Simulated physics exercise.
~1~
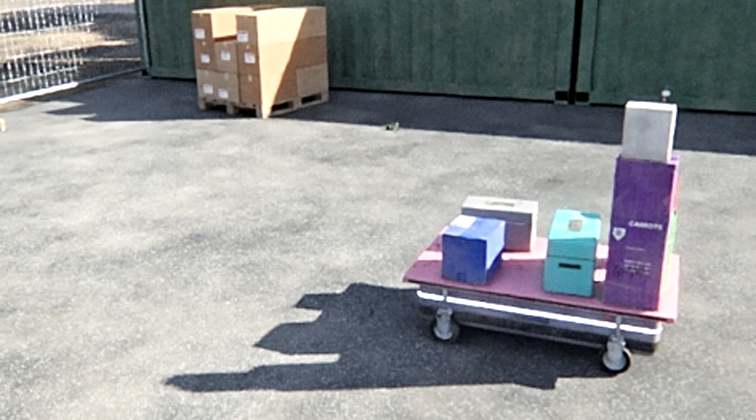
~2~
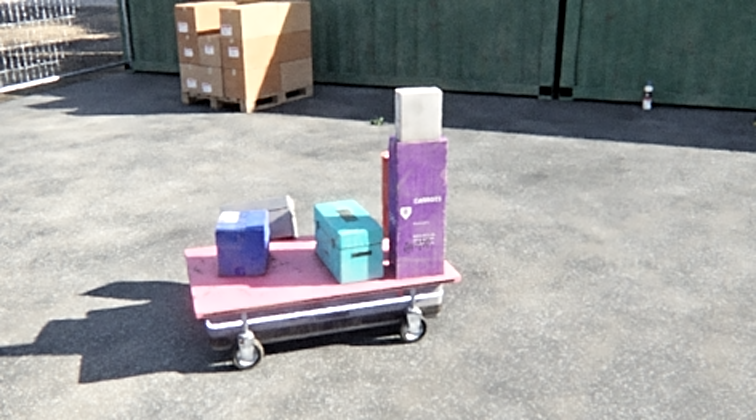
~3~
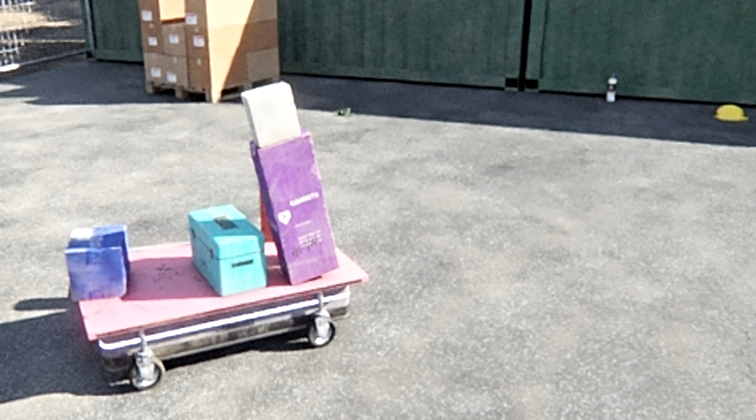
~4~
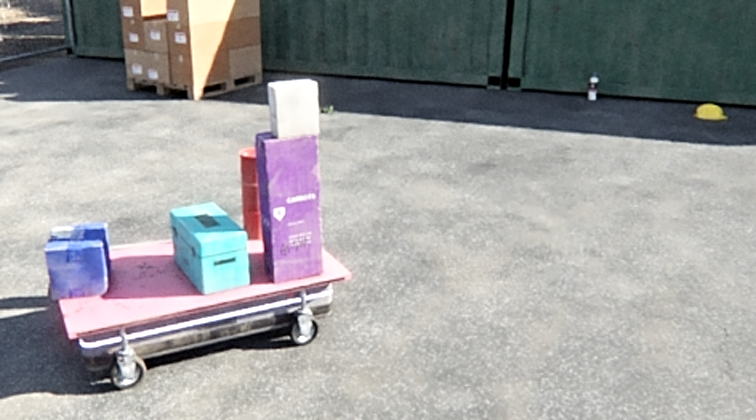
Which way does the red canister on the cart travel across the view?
The red canister moves to the left, riding along behind the tall purple box.
